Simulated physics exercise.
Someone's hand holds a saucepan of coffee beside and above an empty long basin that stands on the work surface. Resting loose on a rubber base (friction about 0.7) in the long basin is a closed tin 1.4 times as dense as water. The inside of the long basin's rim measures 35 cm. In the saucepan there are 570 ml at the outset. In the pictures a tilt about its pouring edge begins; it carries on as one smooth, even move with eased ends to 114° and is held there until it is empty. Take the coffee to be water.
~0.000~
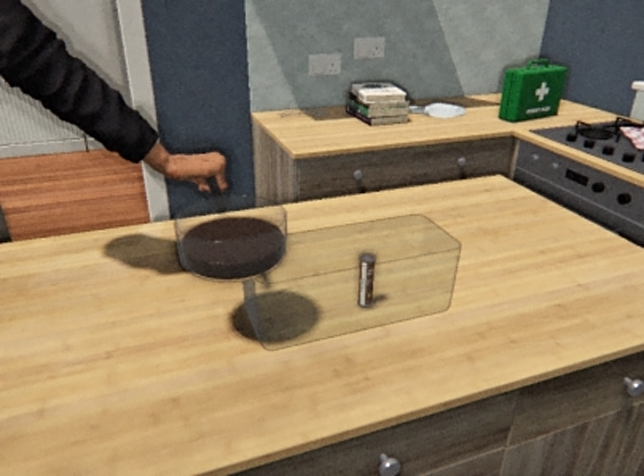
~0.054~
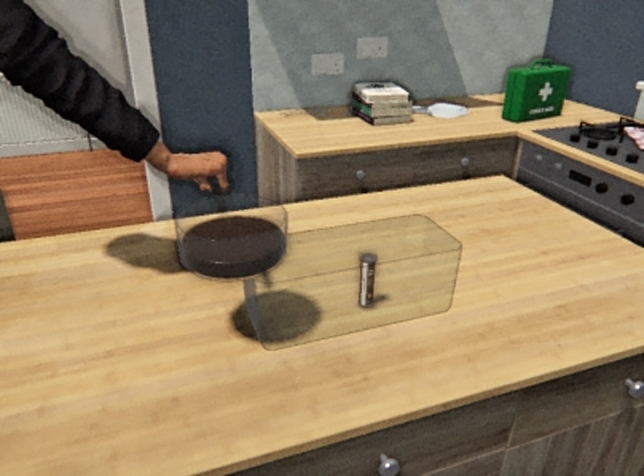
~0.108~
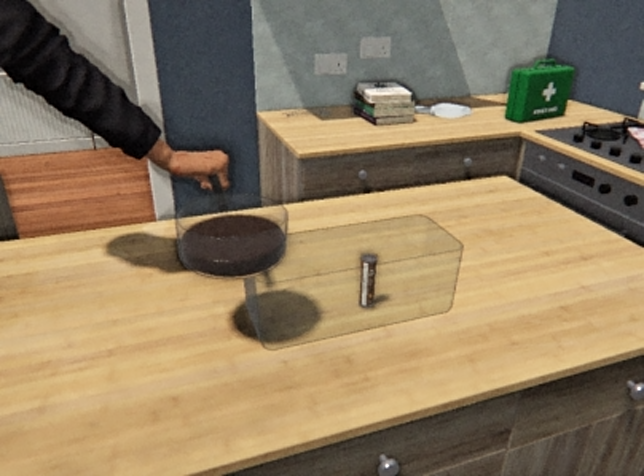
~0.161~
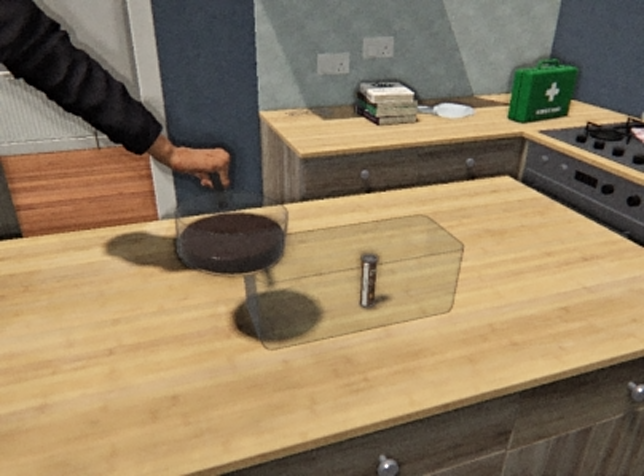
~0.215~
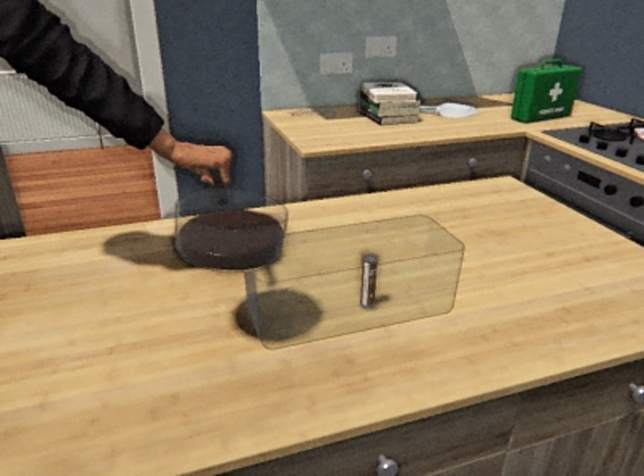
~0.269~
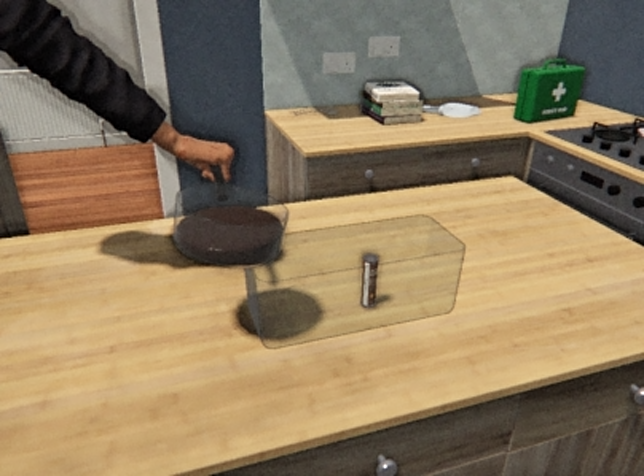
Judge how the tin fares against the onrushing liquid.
Looks like it will stay erect.
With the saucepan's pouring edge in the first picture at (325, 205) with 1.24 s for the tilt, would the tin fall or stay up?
Then the tin remains standing.
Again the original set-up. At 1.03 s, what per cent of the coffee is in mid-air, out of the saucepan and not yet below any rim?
12 per cent, roughly.
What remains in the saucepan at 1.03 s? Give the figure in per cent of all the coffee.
What remains is about 7 percent of it all.
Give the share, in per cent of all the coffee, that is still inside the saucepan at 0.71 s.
60 %.
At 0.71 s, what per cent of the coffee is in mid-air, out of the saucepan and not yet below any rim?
Near 34 in a hundred.
After 0.71 s the tilt is 70° and 59 per cent is still to pour; the tin stands where it began.
After 1.03 s the tilt is 106° and 7 per cent is still to pour; the tin stands where it began.
After 1.37 s the tilt is 114° and 0 per cent is still to pour; the tin stands where it began.
After 1.74 s the tilt is 114° and 0 per cent is still to pour; the tin stands where it began.
In the end the tin stands where it began.
